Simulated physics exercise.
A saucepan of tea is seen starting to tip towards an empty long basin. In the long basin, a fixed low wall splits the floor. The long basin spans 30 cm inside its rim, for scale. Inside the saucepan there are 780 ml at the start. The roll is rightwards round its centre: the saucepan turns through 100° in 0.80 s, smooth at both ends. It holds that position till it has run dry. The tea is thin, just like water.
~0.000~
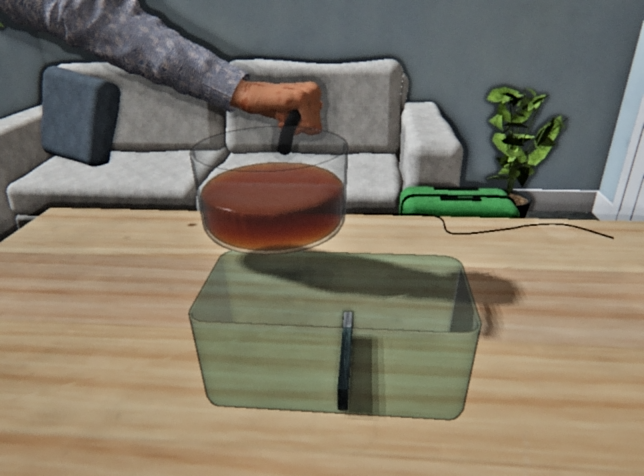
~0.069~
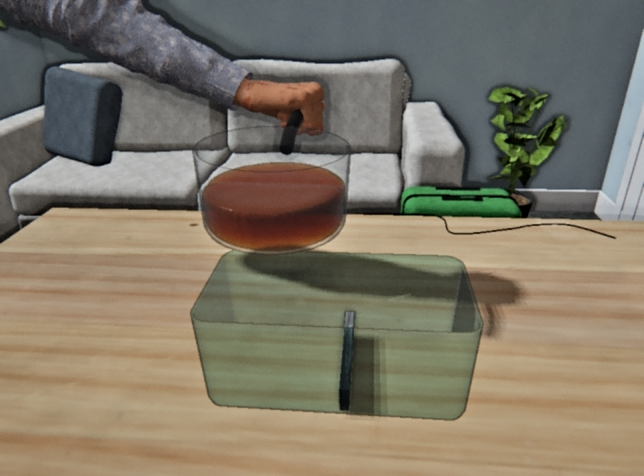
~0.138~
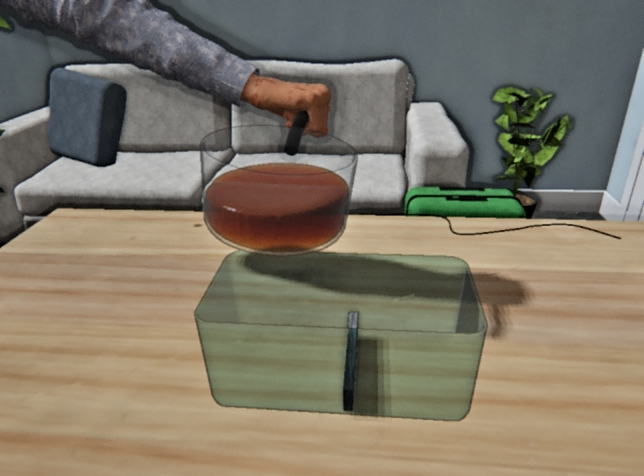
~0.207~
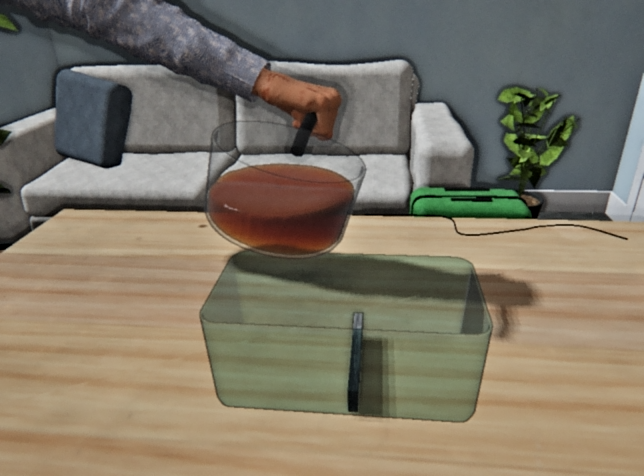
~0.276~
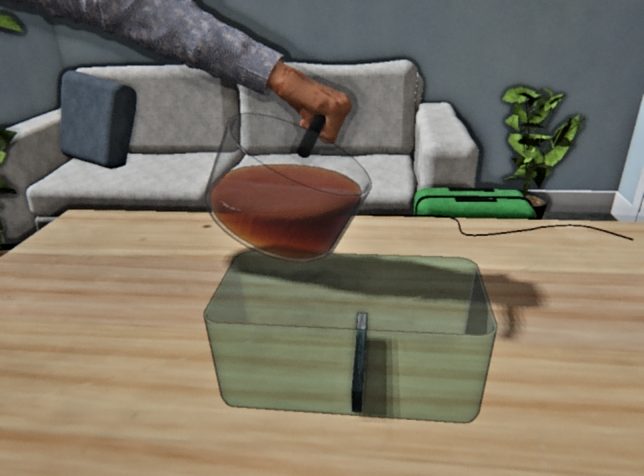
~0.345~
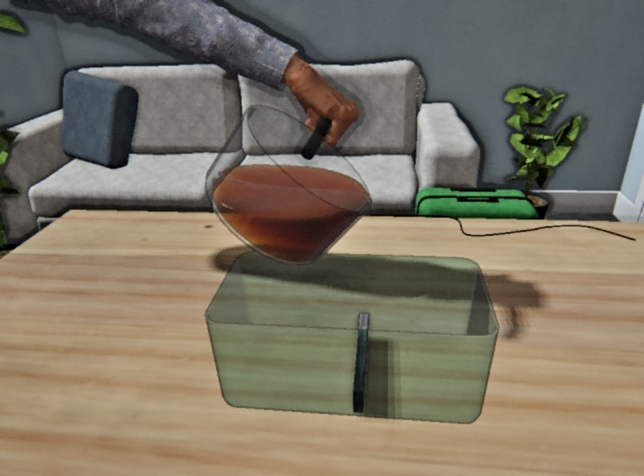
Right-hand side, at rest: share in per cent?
86 per cent.
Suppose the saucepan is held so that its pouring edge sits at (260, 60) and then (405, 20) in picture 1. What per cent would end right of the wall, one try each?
Result: 30 per cent, then 55 per cent.
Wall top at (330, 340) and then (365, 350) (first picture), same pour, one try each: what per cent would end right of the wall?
The first gives near 95 per cent and the second near 60 per cent.
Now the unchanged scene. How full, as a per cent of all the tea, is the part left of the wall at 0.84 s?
10 %.
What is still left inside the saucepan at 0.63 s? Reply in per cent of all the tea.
40 %.
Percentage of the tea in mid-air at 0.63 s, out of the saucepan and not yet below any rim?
Close to 30 per cent, I'd say.
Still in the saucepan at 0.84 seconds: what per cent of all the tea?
Share remaining: Approx. 12 %.
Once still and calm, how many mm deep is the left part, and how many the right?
Some 4 mm on the left and 36 mm on the right.
After 0.63 s the tilt is 90° and 40 per cent is still to pour, 0 is left of the wall and 30 right of it.
After 0.84 s the tilt is 100° and 13 per cent is still to pour, 10 is left of the wall and 69 right of it.
After 1.06 s the tilt is 100° and 3 per cent is still to pour, 12 is left of the wall and 83 right of it.
After 1.30 s the tilt is 100° and 0 per cent is still to pour, 13 is left of the wall and 86 right of it.
In the end 14 per cent lies left of the wall, 86 right of it and 0 outside.
